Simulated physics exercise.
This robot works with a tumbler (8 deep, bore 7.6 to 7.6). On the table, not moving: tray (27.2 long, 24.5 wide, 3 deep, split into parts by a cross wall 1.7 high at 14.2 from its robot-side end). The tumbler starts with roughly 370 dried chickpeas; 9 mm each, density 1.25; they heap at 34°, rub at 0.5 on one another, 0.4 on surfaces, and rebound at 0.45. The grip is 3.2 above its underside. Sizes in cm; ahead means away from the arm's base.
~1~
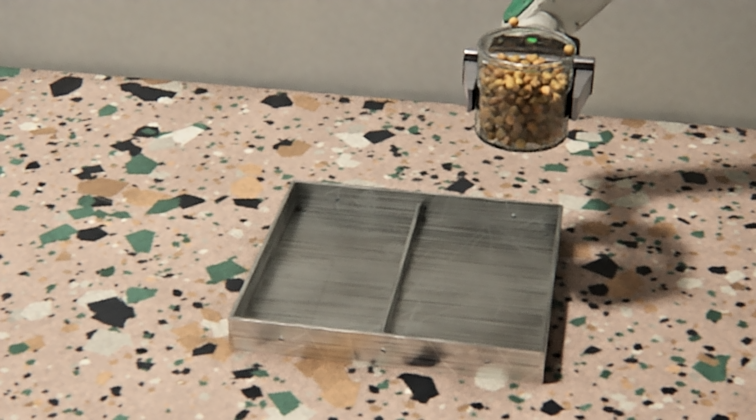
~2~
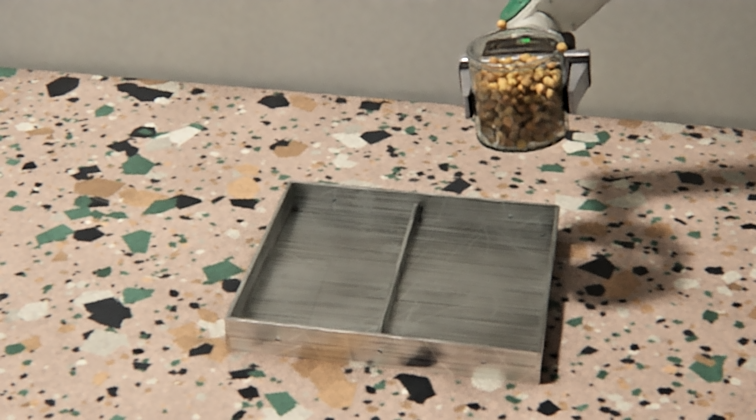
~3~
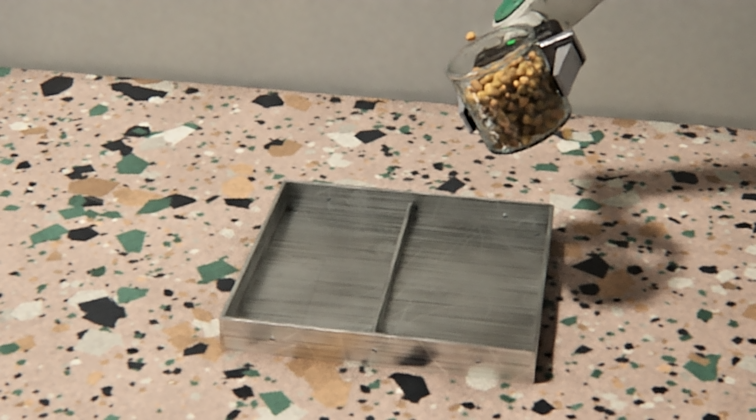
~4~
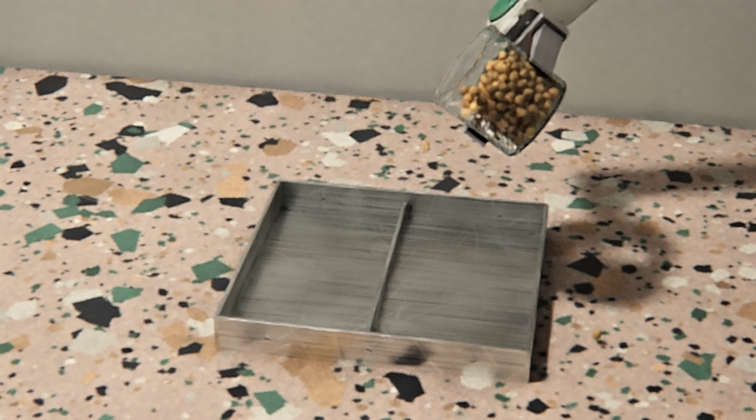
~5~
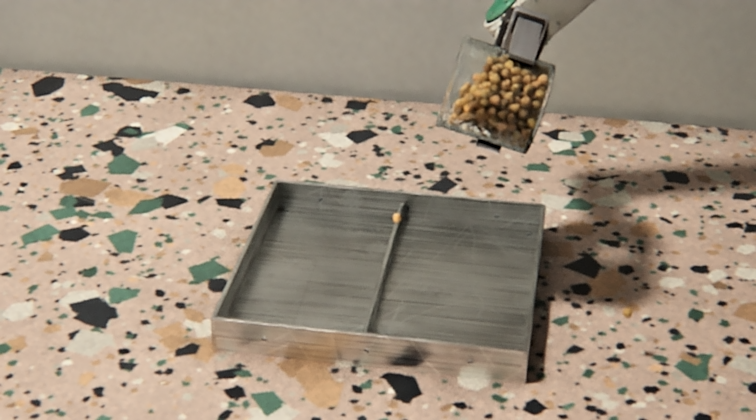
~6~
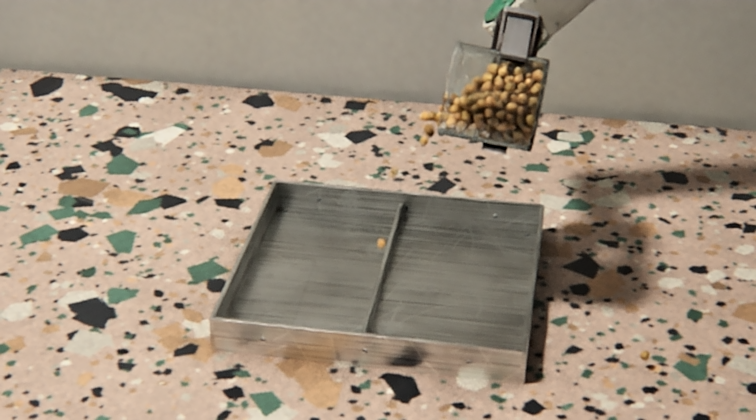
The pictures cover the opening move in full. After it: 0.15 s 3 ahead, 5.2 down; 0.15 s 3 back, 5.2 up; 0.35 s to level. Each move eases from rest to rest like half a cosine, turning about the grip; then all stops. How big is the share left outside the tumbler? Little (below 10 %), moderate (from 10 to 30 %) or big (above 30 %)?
Answer: Moderate; from 10 to 30 % of the dried chickpeas finish outside the tumbler.
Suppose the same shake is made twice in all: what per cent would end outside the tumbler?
It would be near 30 per cent.
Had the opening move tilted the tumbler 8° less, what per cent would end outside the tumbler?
It would be near 5 per cent.
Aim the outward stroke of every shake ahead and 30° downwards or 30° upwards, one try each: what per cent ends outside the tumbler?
Some 40 and 80 per cent.
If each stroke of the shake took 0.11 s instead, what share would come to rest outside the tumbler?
In that case some 25 per cent.
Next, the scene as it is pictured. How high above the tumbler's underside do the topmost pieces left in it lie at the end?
Some 7.0 cm.
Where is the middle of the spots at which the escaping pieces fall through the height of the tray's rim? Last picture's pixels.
Near (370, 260).
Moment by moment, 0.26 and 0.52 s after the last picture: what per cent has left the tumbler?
About 10, 20.
Then, 0.26 s on, tilted 83° forward, highest piece 23 above the table; 327 in the tumbler, 13 in the far-side part, 5 in the robot-side part, 1 on the table or floor, 27 in flight or on a rim.
Then, 0.52 s on, tilted 25° forward, highest piece 24 above the table; 302 in the tumbler, 40 in the far-side part, 26 in the robot-side part, 1 on the table or floor, 4 in flight or on a rim.
Then, 0.85 s on, level, highest piece 24 above the table; 302 in the tumbler, 44 in the far-side part, 26 in the robot-side part, 1 on the table or floor.
Then, 1.90 s on, level, highest piece 24 above the table; 302 in the tumbler, 44 in the far-side part, 26 in the robot-side part, 1 on the table or floor.
In the end, 302 in the tumbler, 44 in the far-side part, 26 in the robot-side part, 1 on the table or floor. That is 19 % outside the tumbler.
